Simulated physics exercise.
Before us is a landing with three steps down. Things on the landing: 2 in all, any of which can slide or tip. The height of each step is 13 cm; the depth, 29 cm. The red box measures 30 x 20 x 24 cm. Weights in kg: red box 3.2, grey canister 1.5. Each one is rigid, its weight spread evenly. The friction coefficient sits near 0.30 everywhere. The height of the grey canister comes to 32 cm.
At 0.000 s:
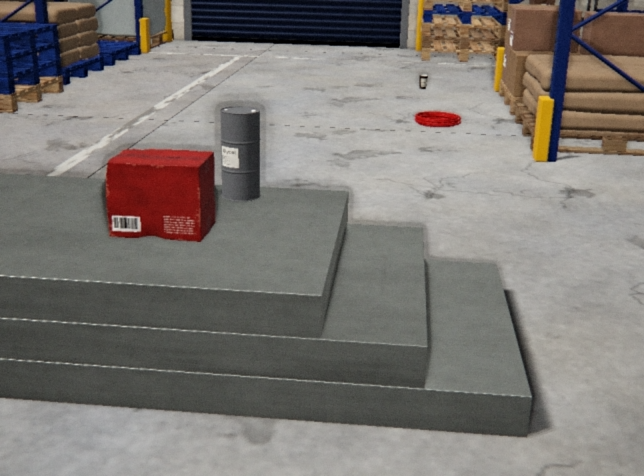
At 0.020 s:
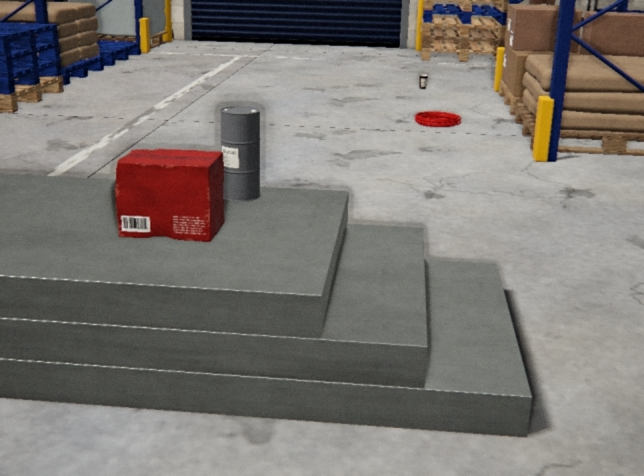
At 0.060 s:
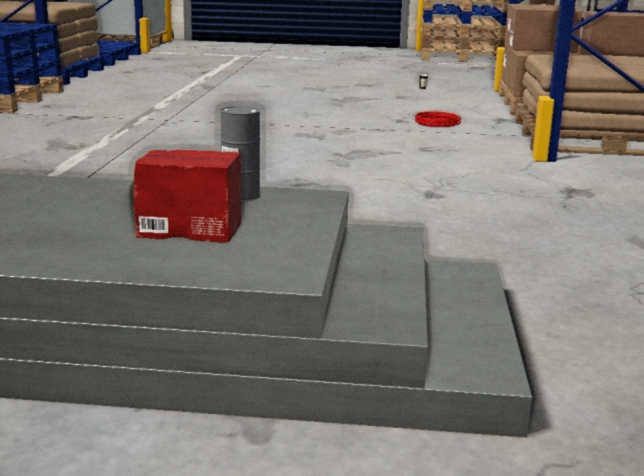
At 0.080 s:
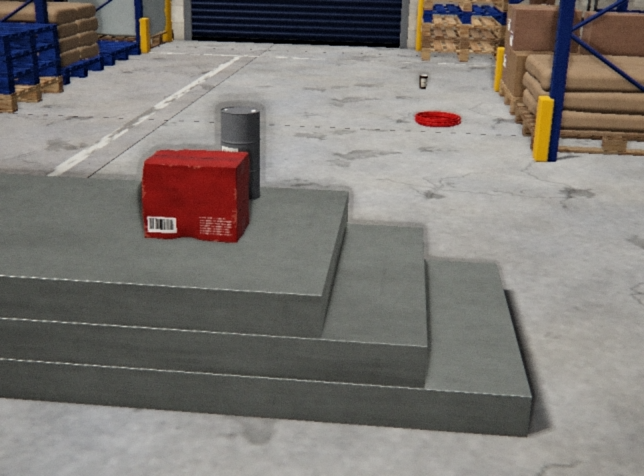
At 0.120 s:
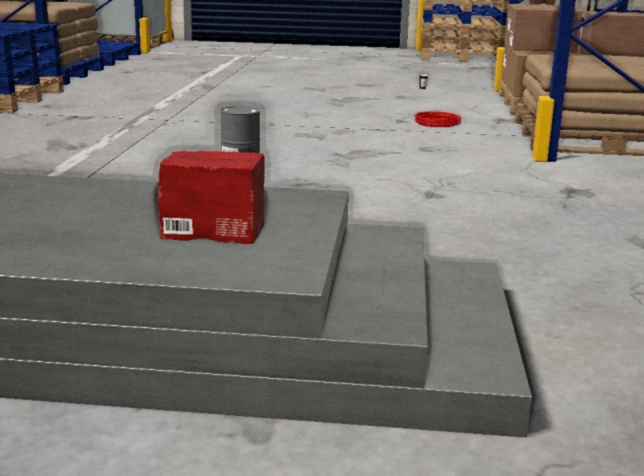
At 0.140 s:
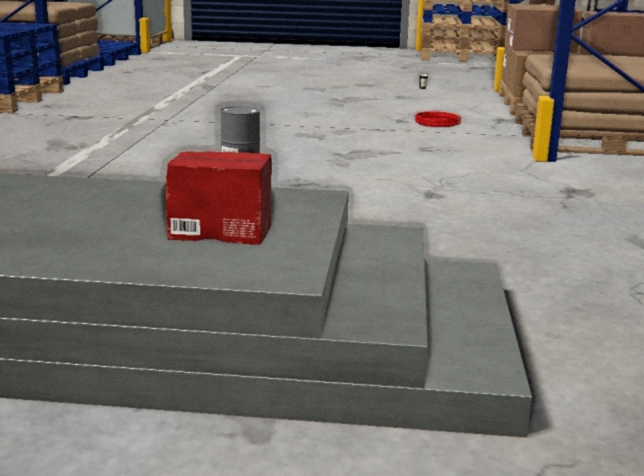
The clip opens on a grey stepped platform in a warehouse, with a red box at the left of a grey canister. The box slides a short way right across the top level, passing in front of the canister and gradually covering its lower part, while the canister stays still.
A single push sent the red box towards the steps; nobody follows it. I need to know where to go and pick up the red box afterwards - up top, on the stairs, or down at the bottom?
Look for it up top, it never left the landing.
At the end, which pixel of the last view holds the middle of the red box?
It comes to rest near (289, 200).
Around 0.24 s, edge 27 cm ahead; red box near (251, 198).
Around 0.34 s, edge 20 cm ahead; red box near (273, 199).
Finally (0.9 s), edge 15 cm ahead; grey canister still in place (within 12 cm). Final places as that camera would see them, red box near (290, 200).
